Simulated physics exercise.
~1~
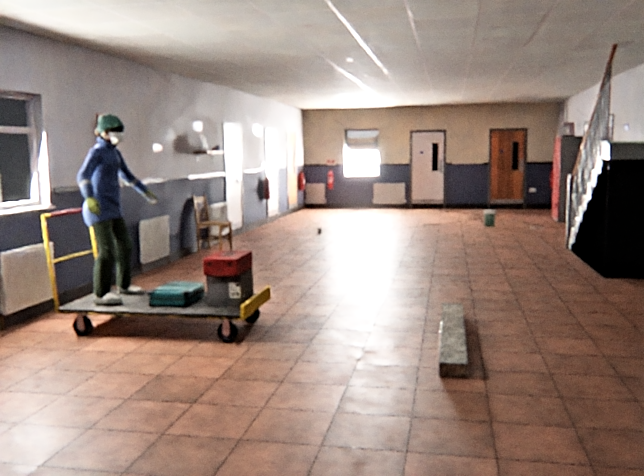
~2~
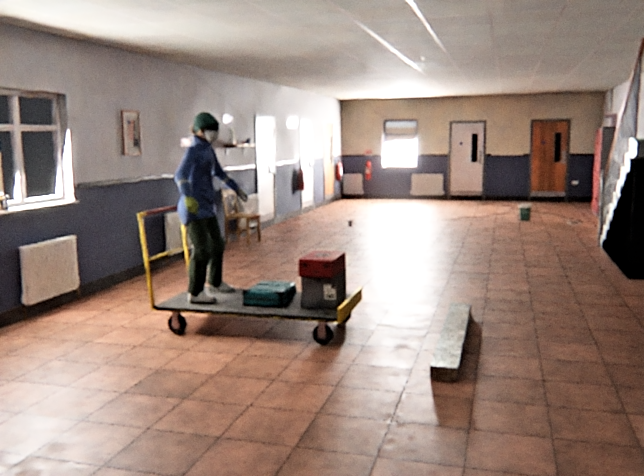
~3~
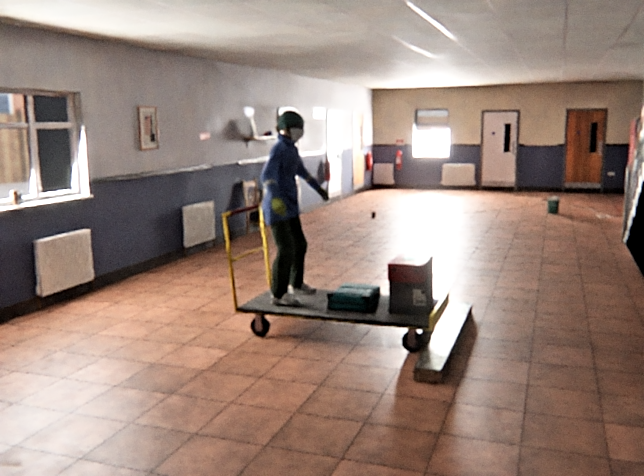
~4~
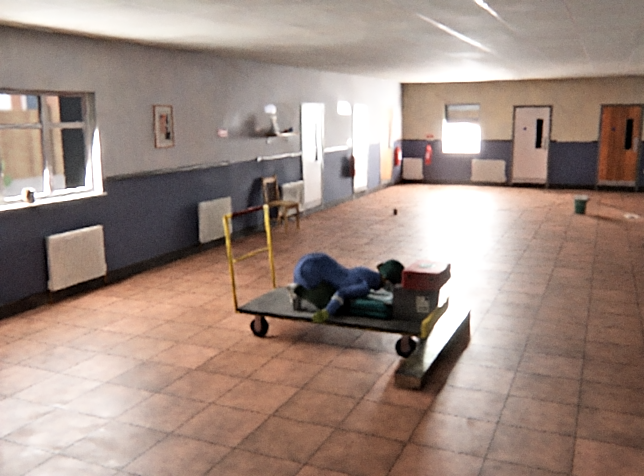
The clip opens in a large tiled hall, where a person in a blue top, dark trousers and a green hat stands on a flat trolley with a yellow handle. A teal case lies on the deck ahead of the person, with a red box on top of a grey one near the front end. The trolley rolls right towards a low raised sill on the floor as the view drifts slightly. It reaches the sill and stops against it. The person pitches forward and ends face down along the deck, over the teal case, with the red and grey boxes still aboard.
